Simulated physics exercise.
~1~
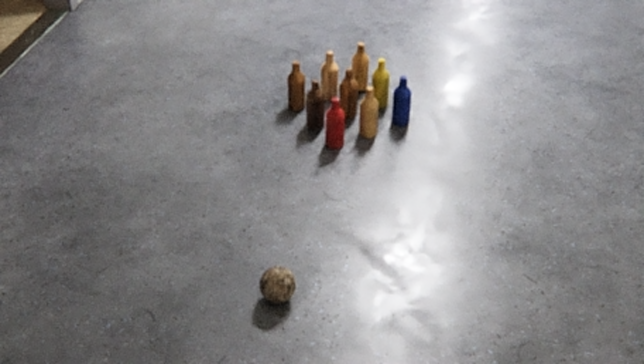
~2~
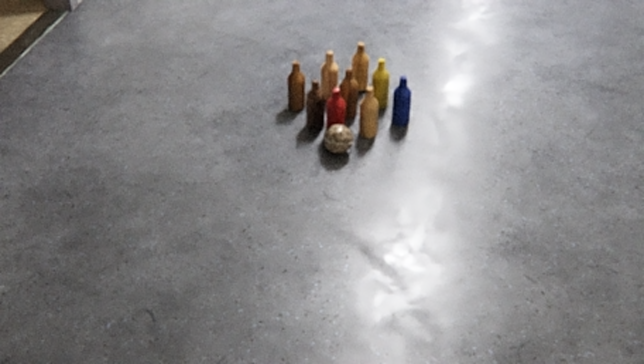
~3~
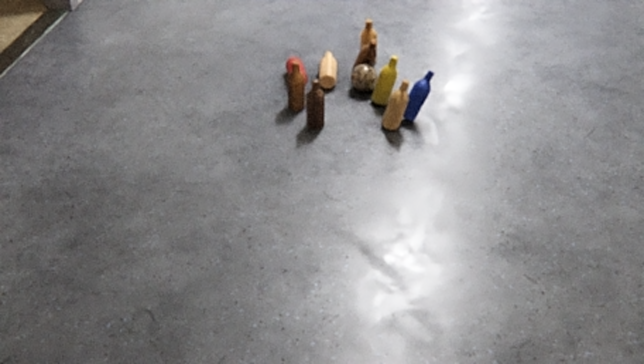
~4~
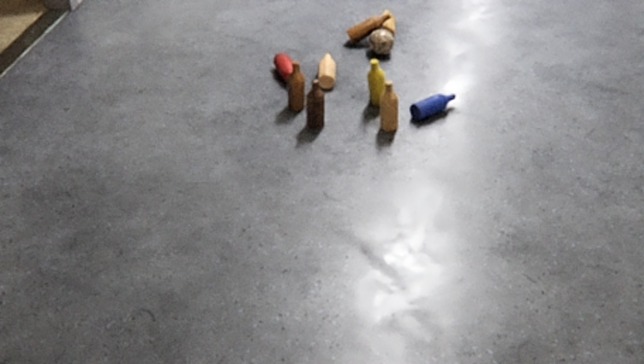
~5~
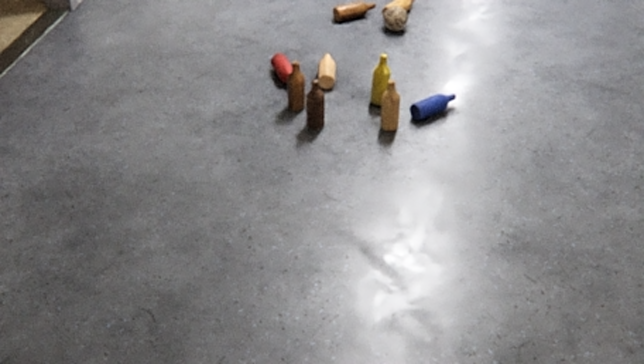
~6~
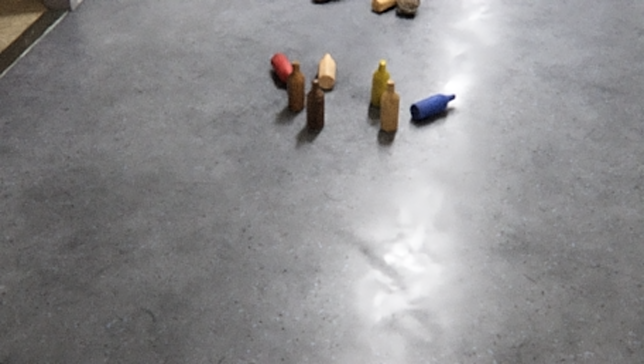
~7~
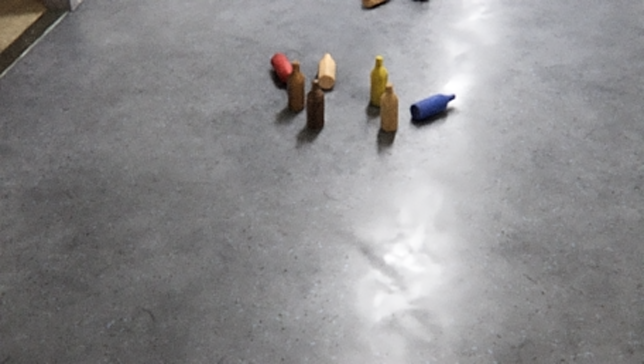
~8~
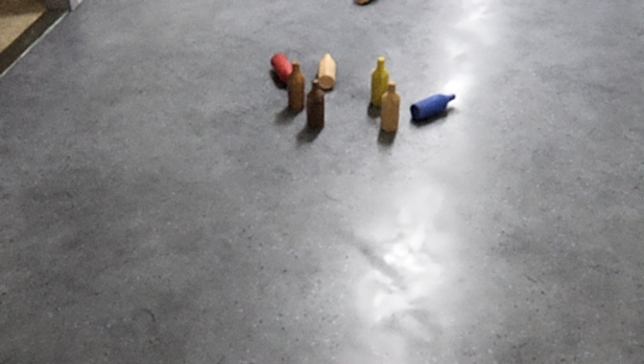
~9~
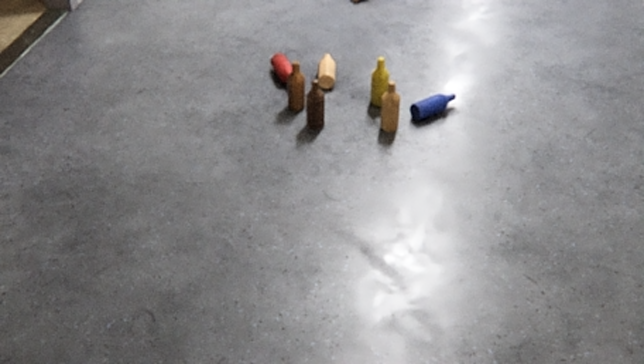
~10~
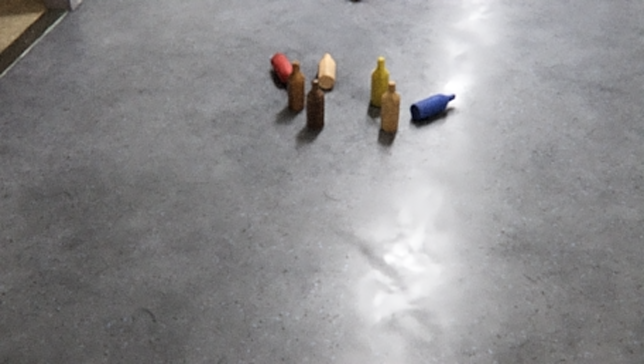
A ball rolls into nine bottle-shaped skittles, toppling five, including the red and blue ones.
